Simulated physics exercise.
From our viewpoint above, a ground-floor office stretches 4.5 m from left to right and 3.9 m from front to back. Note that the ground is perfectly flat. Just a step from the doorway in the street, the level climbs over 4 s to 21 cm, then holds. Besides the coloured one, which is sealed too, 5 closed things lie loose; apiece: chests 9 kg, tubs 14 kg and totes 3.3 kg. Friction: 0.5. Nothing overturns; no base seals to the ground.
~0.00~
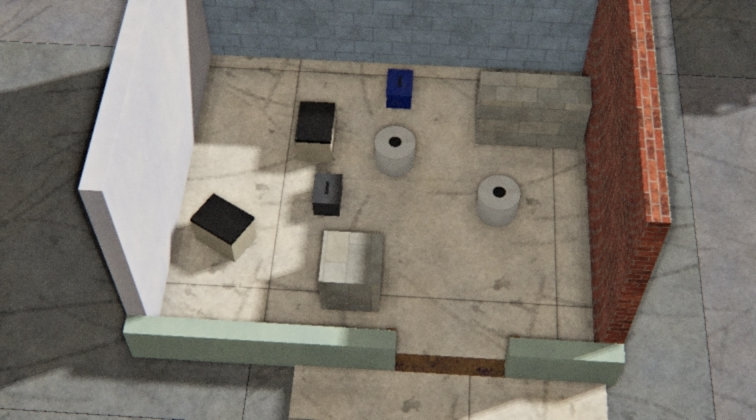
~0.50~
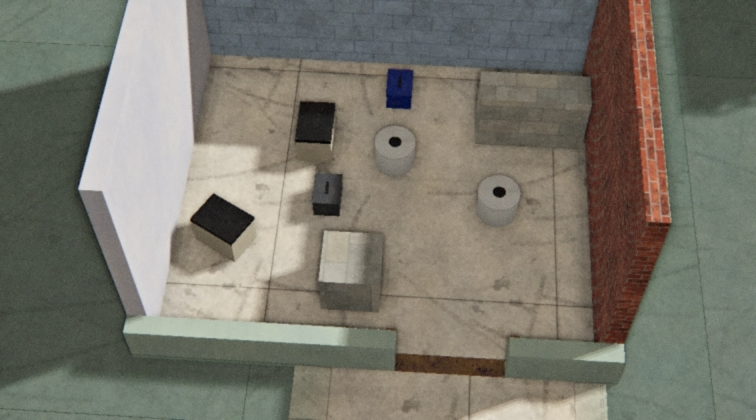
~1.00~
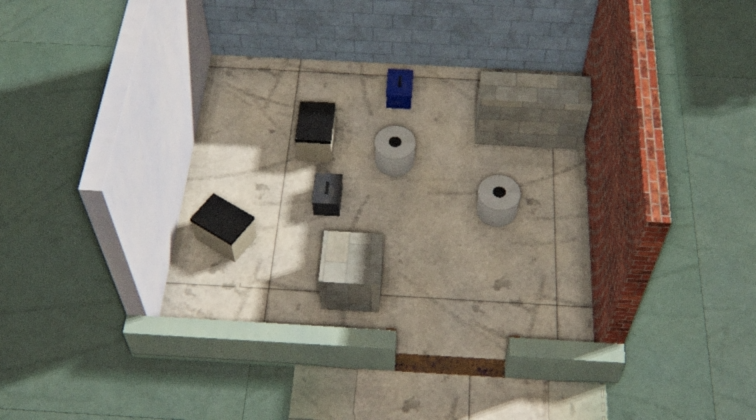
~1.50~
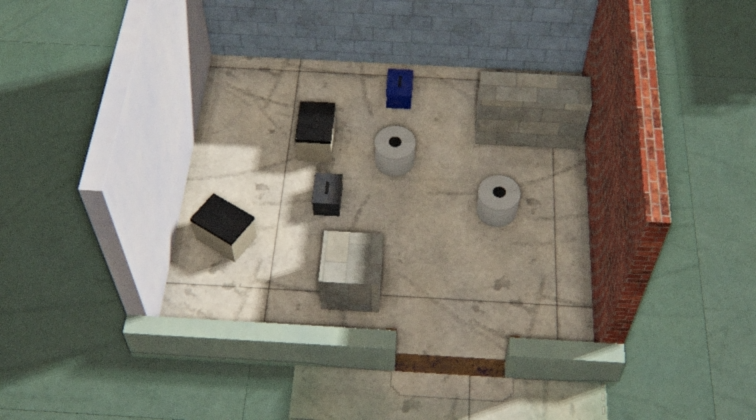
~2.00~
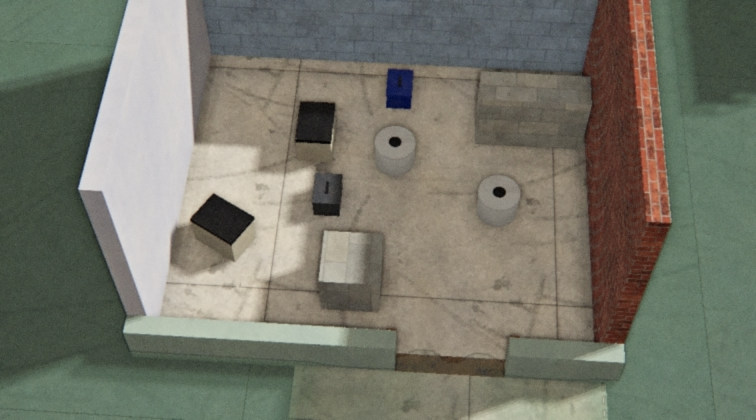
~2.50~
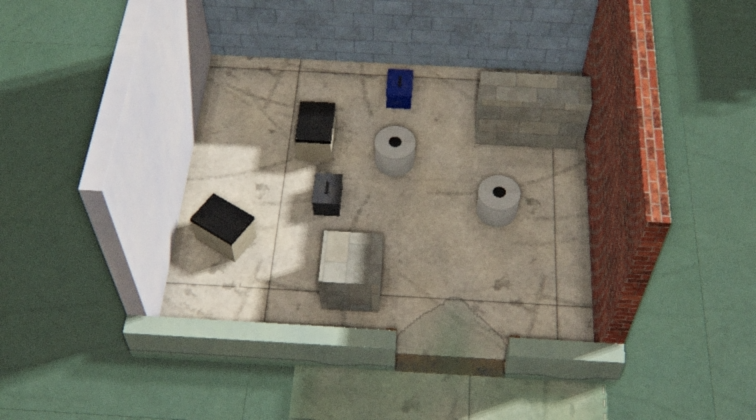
Open-topped office room with boxes and tubs standing still as greenish water covers the ground outside, then edges in through the doorway.
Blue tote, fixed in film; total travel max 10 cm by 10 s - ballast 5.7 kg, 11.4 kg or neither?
No amount offered serves.
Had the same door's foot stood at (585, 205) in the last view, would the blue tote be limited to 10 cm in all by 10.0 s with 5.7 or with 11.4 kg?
Short version: Only the heavy mass succeeds.
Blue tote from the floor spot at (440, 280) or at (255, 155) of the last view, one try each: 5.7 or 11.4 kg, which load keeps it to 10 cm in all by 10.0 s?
Respectively, neither option succeeds and the heavy option is needed.
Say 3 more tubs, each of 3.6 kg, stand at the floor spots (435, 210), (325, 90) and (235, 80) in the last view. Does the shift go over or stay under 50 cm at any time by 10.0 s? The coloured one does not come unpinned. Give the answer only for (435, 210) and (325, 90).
Results: Threshold exceeded; threshold exceeded.
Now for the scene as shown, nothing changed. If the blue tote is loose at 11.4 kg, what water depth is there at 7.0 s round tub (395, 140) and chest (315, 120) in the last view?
Depths: Near 6 cm, then near 3 cm.
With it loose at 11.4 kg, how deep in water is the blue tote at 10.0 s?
Close to 8 cm deep.
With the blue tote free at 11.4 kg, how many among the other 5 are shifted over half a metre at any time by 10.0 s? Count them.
It adds up to 3.
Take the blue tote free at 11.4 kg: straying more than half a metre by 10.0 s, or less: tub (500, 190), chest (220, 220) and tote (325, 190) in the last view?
Reading the three in turn gives surpassed, not surpassed and not surpassed.
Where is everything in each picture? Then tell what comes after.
The first picture shows the blue tote at (400, 82) rests on the ground; water covers 0.0 m2; 0 of 6 have shifted.
The second picture shows the blue tote at (400, 82) rests on the ground; water covers 0.0 m2; 0 of 6 have shifted.
The third picture shows the blue tote at (400, 82), on the bottom; 0.0 m2 under water; 0 of 6 have shifted.
The fourth picture shows the blue tote at (400, 82) rests on the ground; 0.0 m2 under water; 0 of 6 have shifted.
The fifth picture shows the blue tote at (400, 82) rests on the ground; water covers 0.0 m2; 0 of 6 have shifted.
The sixth picture shows the blue tote at (400, 82), on the bottom; water covers 0.4 m2; 0 of 6 have shifted.
After 3.5 s the blue tote would be 0 cm from its start with 5.7 kg and 0 cm from its start with 11.4 kg; 0 cm of water round it then.
After 4.5 s the blue tote would be 0 cm from its start with 5.7 kg and 0 cm from its start with 11.4 kg; 0 cm of water round it then.
After 7.0 s the blue tote would be 3 cm from its start with 5.7 kg and 0 cm from its start with 11.4 kg; 5 cm of water round it then.
After 10.0 s the blue tote would be 186 cm from its start with 5.7 kg and 112 cm from its start with 11.4 kg; 8 cm of water round it then.
